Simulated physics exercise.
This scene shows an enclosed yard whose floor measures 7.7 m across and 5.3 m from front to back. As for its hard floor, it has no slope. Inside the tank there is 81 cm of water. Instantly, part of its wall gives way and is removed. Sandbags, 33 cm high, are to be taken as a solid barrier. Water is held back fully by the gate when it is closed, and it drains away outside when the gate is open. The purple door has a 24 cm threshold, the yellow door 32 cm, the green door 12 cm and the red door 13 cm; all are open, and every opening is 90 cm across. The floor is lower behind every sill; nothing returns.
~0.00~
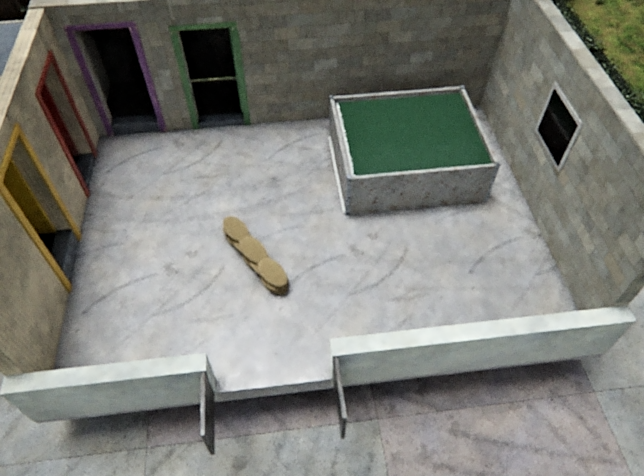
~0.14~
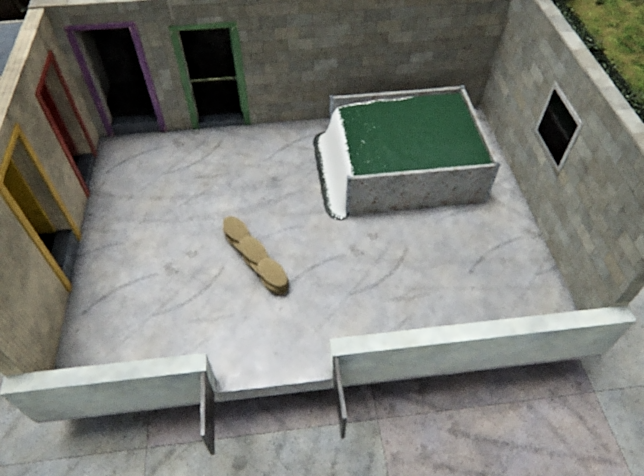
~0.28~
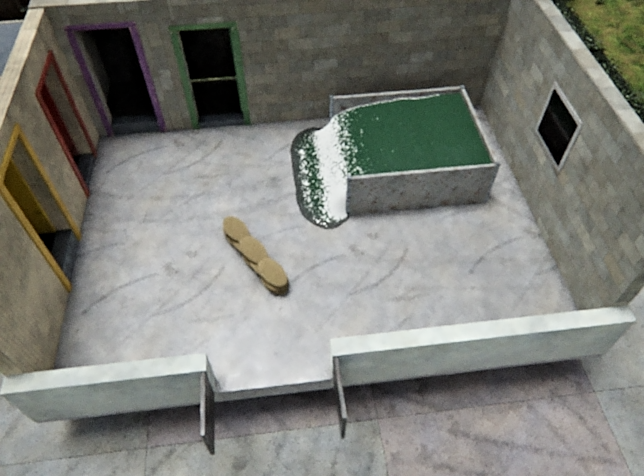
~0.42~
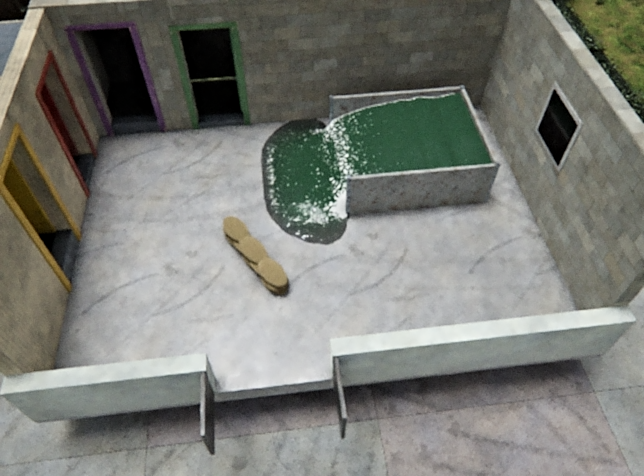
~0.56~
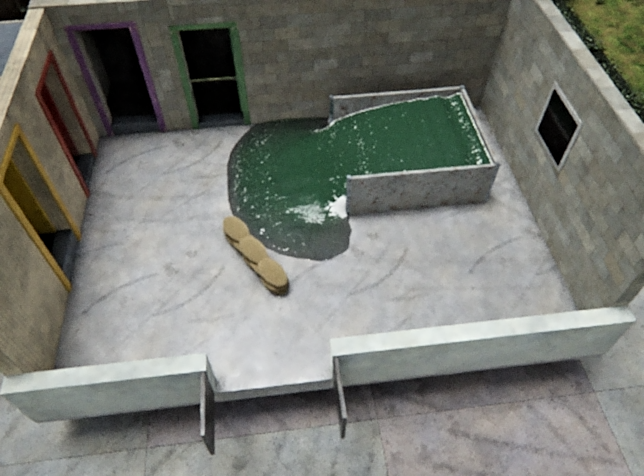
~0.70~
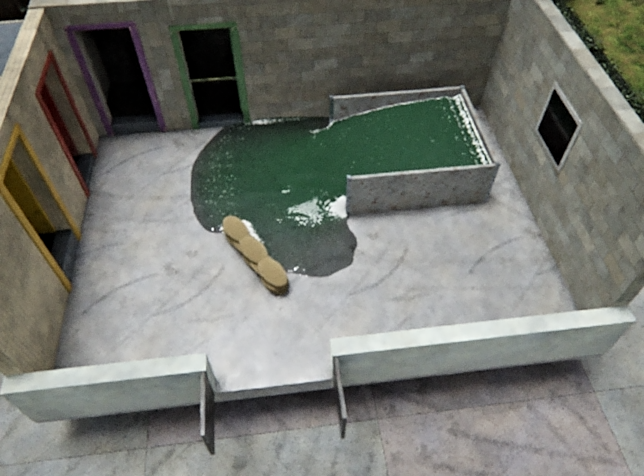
Green water pouring from the broken left side of a raised tank, spreading across a walled yard's pale floor and reaching sandbags.
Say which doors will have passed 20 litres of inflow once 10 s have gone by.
After that time: Purple door: Passed, yellow door: Not passed, green door: Passed, red door: Passed.
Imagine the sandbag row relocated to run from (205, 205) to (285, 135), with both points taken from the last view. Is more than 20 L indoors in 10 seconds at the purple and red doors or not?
At the purple door the limit is not reached, and at the red door it is exceeded.
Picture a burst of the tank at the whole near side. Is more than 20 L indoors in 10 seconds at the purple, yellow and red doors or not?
Then it goes purple fine, yellow fine, red fine.
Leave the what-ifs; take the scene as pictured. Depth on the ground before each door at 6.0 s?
Centimetres: Purple 14 / yellow 11 / green 14 / red 15.
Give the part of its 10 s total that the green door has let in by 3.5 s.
By that time, around 70 per cent.
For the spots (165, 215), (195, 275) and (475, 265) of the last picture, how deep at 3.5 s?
Close to 7, 1 and 0 centimetres.
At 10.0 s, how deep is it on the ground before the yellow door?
It's about 10.0 cm.
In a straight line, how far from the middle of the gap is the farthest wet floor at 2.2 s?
That works out near 5.6 m.
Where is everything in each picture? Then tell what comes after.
The first picture shows the tank at (409, 133) is whole and still, 81 cm deep.
In the second picture, water pours out at (341, 159) and has run 1.1 m, to (344, 217); typically 10 cm deep outside, 81 cm at the tank's back.
In the third picture, water pours out at (341, 162) and has run 1.3 m, to (324, 224); typically 14 cm deep outside, 81 cm at the tank's back.
In the fourth picture, water pours out at (340, 163) and has run 1.6 m, to (308, 237); typically 12 cm deep outside, 81 cm at the tank's back.
In the fifth picture, the front is at (261, 239), 2.1 m from the gap at (340, 164); 5.7 m2 of floor is under water; 76 cm left at the back of the tank.
In the sixth picture, the front is at (198, 166), 2.7 m from the gap at (340, 164); 7.6 m2 of floor is under water; 68 cm left at the back of the tank.
After 1.4 s water covers 40 % of the floor and is deepest (38 cm) near (254, 231); purple door 9 cm at the sill, 0 L in, yellow door 6 cm at the sill, 0 L in, green door 17 cm at the sill, 0 L in, red door 20 cm at the sill, 8 L in.
After 2.2 s water covers 50 % of the floor and is deepest (50 cm) near (108, 144); purple door 22 cm at the sill, 0 L in, yellow door 23 cm at the sill, 0 L in, green door 18 cm at the sill, 11 L in, red door 43 cm at the sill, 110 L in.
After 3.5 s water covers 65 % of the floor and is deepest (36 cm) near (99, 138); purple door 35 cm at the sill, 38 L in, yellow door 21 cm at the sill, 0 L in, green door 13 cm at the sill, 29 L in, red door 34 cm at the sill, 353 L in.
After 6.0 s water covers 85 % of the floor and is deepest (22 cm) near (52, 383); purple door 14 cm at the sill, 63 L in, yellow door 11 cm at the sill, 0 L in, green door 14 cm at the sill, 40 L in, red door 15 cm at the sill, 476 L in.
After 10.0 s water covers 95 % of the floor and is deepest (18 cm) near (483, 125); purple door 5 cm at the sill, 63 L in, yellow door 10 cm at the sill, 0 L in, green door 6 cm at the sill, 42 L in, red door 5 cm at the sill, 478 L in.
